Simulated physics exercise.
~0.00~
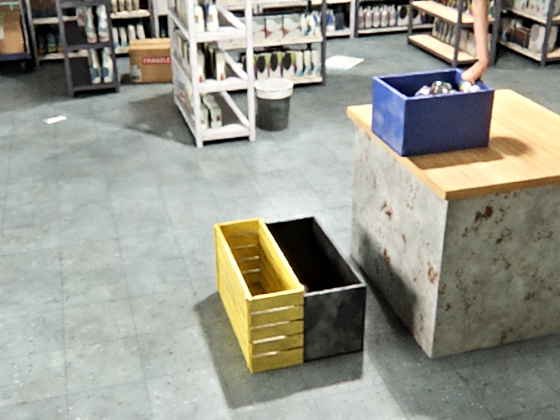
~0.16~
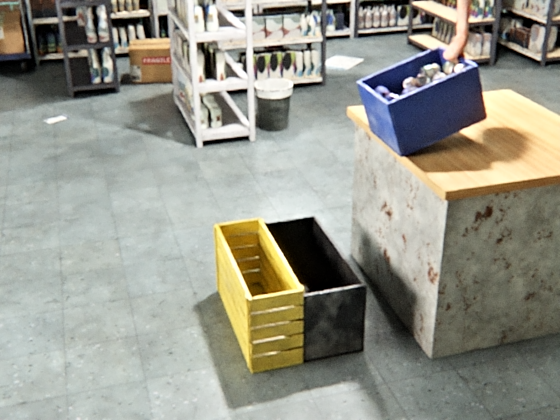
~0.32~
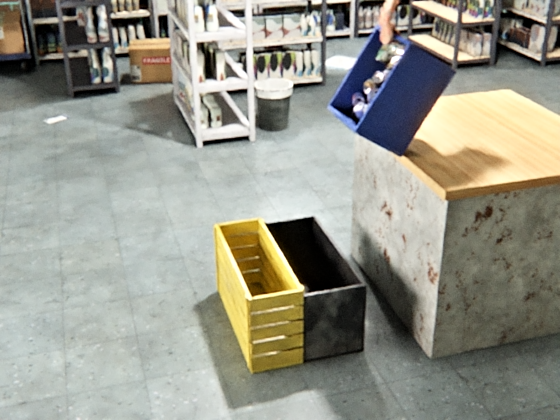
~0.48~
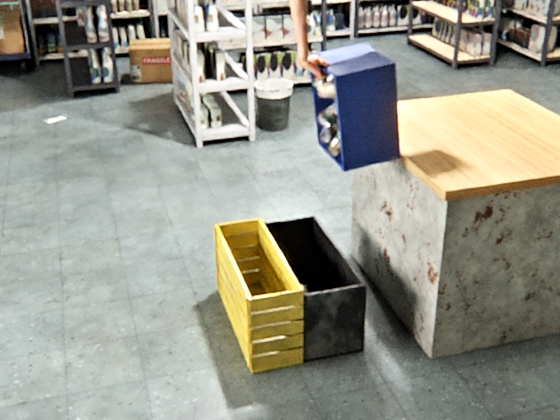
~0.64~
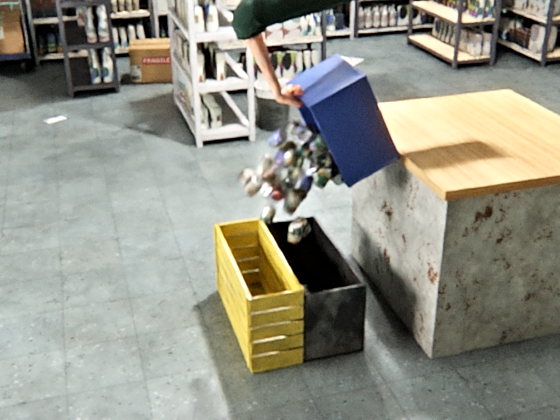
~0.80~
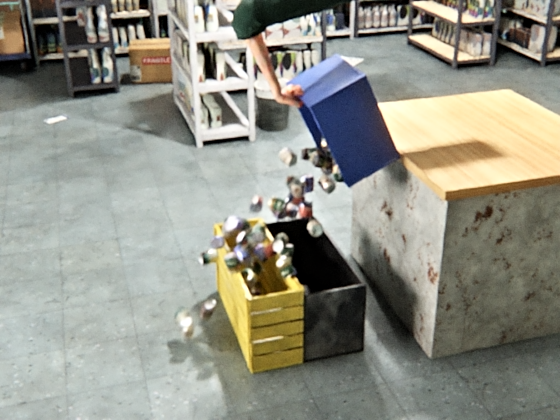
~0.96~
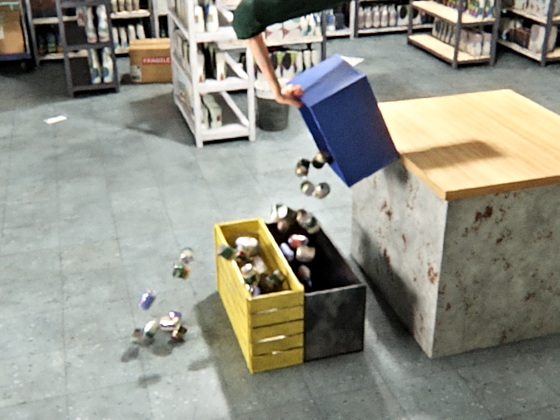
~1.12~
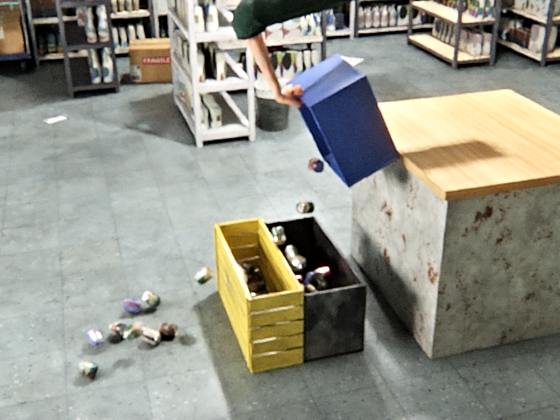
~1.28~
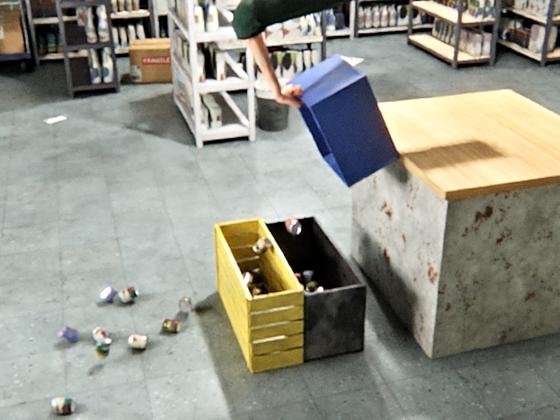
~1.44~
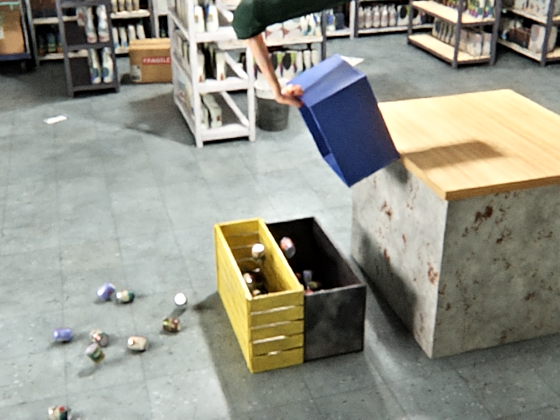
To begin with, a blue crate filled with small cans sits on a wooden-topped bench in a shop-like room, a hand at its far side, with an empty yellow tote and black trough side by side on the floor. The hand lifts and tips the crate leftward over the bench's edge. As it turns nearly upside down, the cans pour out in a cluster. Many drop into the yellow tote, others into the black trough, and some tumble onto the floor at left. Finally the emptied crate hangs tilted, cans resting in both containers and scattered beyond the tote.
